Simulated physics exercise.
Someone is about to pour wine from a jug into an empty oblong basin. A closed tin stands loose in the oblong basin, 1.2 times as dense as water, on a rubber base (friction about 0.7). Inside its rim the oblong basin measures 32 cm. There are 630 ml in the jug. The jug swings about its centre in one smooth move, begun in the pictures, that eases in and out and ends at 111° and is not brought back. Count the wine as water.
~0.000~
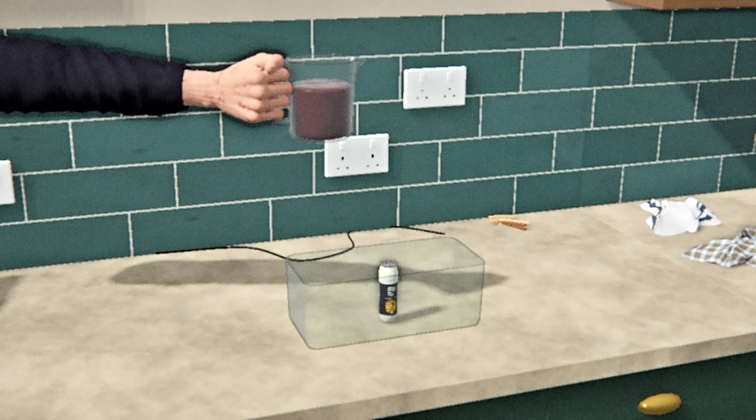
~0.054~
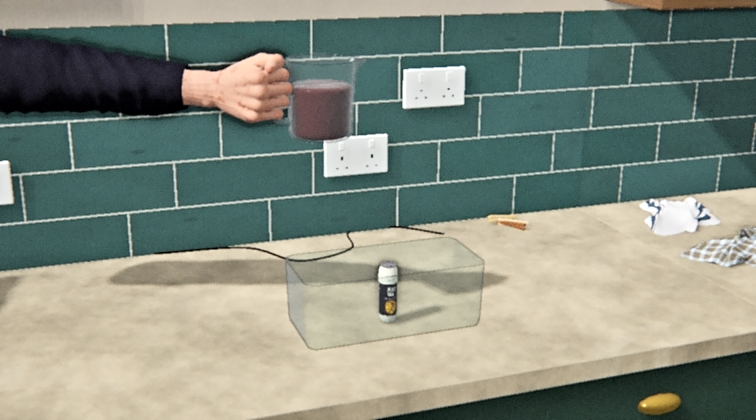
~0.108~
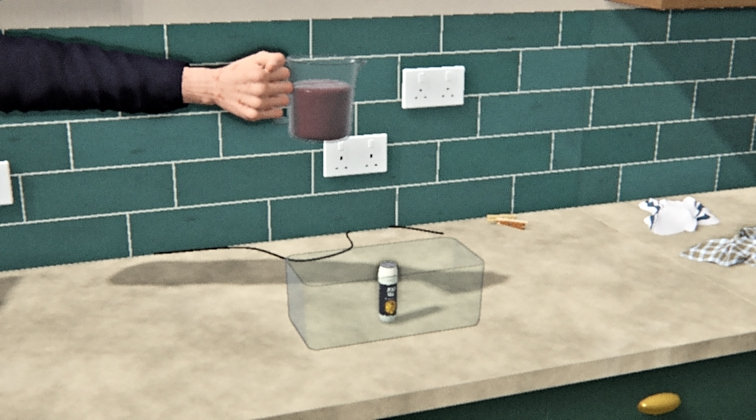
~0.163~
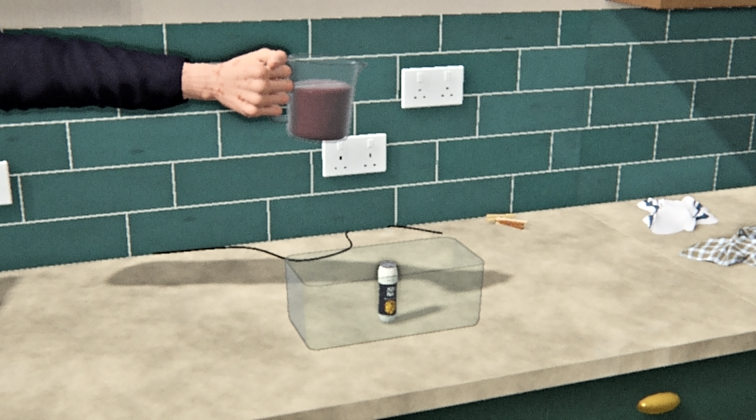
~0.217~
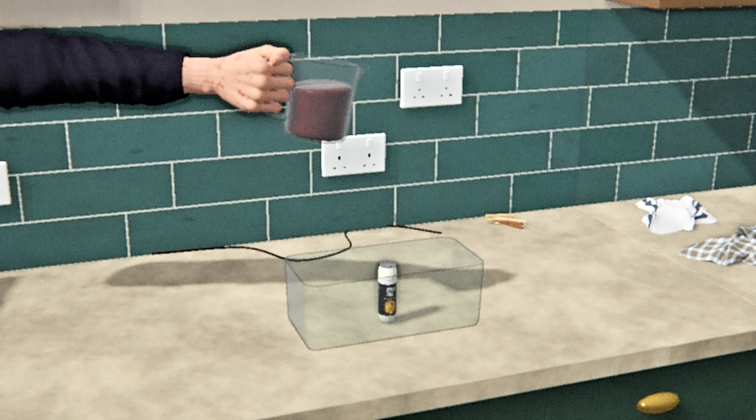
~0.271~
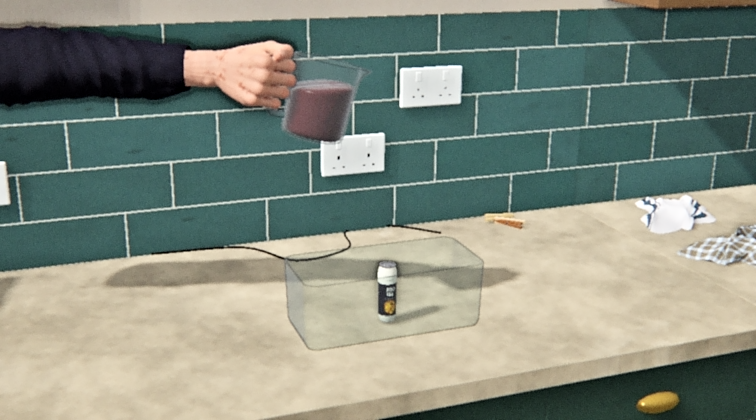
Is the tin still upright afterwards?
It keeps standing.
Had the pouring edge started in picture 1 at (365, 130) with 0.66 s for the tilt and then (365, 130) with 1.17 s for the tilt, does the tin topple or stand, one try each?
First it stays up; then it stays up.
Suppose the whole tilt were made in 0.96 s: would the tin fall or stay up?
Then it remains upright.
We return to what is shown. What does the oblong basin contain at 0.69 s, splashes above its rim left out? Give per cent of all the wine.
About 0 per cent.
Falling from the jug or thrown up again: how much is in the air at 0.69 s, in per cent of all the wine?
Some 14 per cent.
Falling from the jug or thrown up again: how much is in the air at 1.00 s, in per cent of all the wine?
Near 42 in a hundred.
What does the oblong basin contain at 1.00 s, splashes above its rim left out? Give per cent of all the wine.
About 34 per cent.
Then, 0.69 s in, the tilt is 71° and 87 per cent is still to pour; the tin stands where it began.
Then, 1.00 s in, the tilt is 105° and 24 per cent is still to pour; the tin stands where it began.
Then, 1.32 s in, the tilt is 111° and 1 per cent is still to pour; the tin stands where it began.
Then, 1.67 s in, the tilt is 111° and 0 per cent is still to pour; the tin stands where it began.
Finally, the tin stands where it began.
